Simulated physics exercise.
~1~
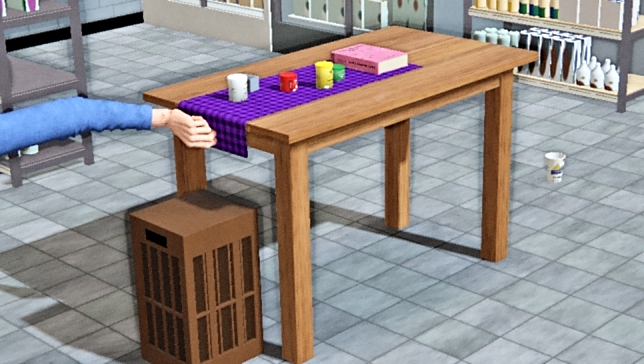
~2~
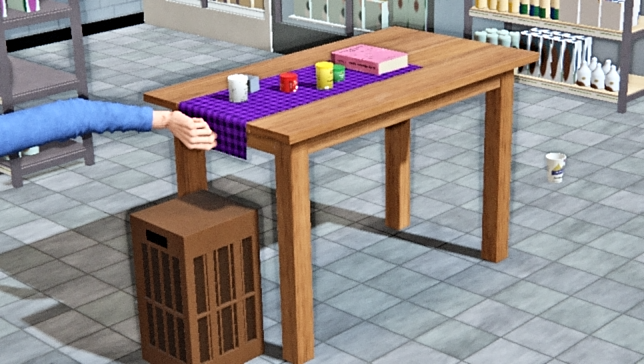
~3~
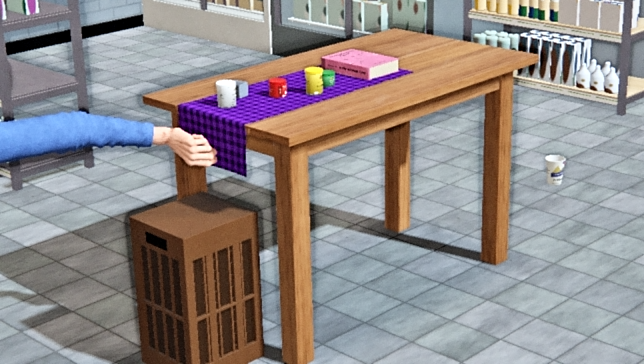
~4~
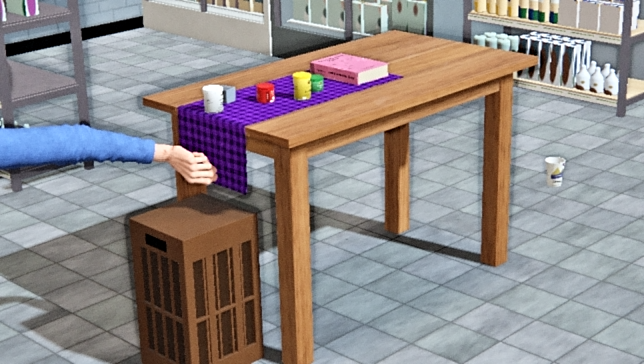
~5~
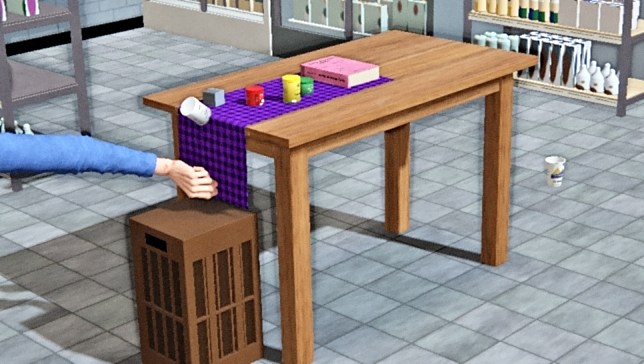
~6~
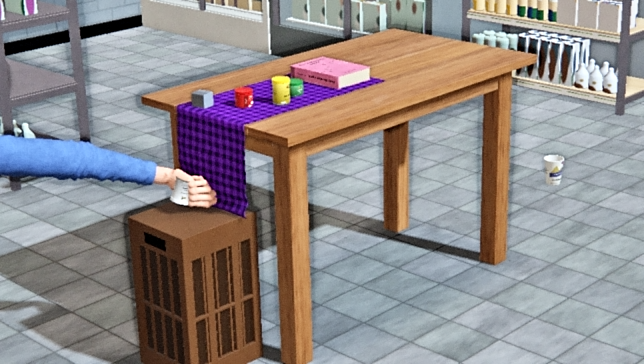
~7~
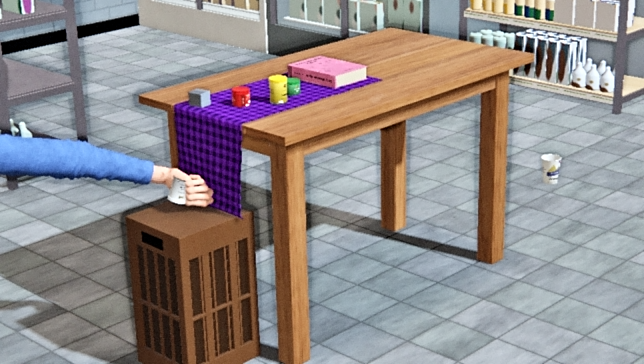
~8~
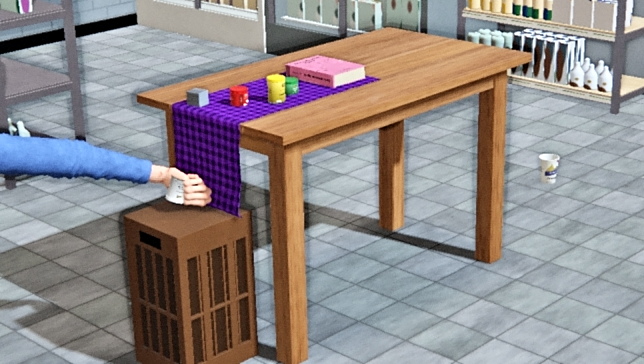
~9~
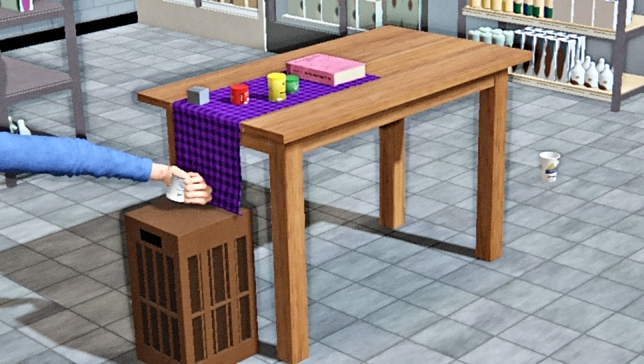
A purple checked scarf lies along a wooden table in a grey-tiled shop-like room, seen from slightly above with a faint sway. On it stand a white can, a grey cube, a red pot, a yellow can, a small green item and a pink book, with a slatted brown crate below the left end. A blue-sleeved hand grips the hanging hem and draws it down, carrying the things left. The white can reaches the edge, tips and drops toward the crate. At the end it sits upside down by the hand on the crate, while the rest stay on the cloth.
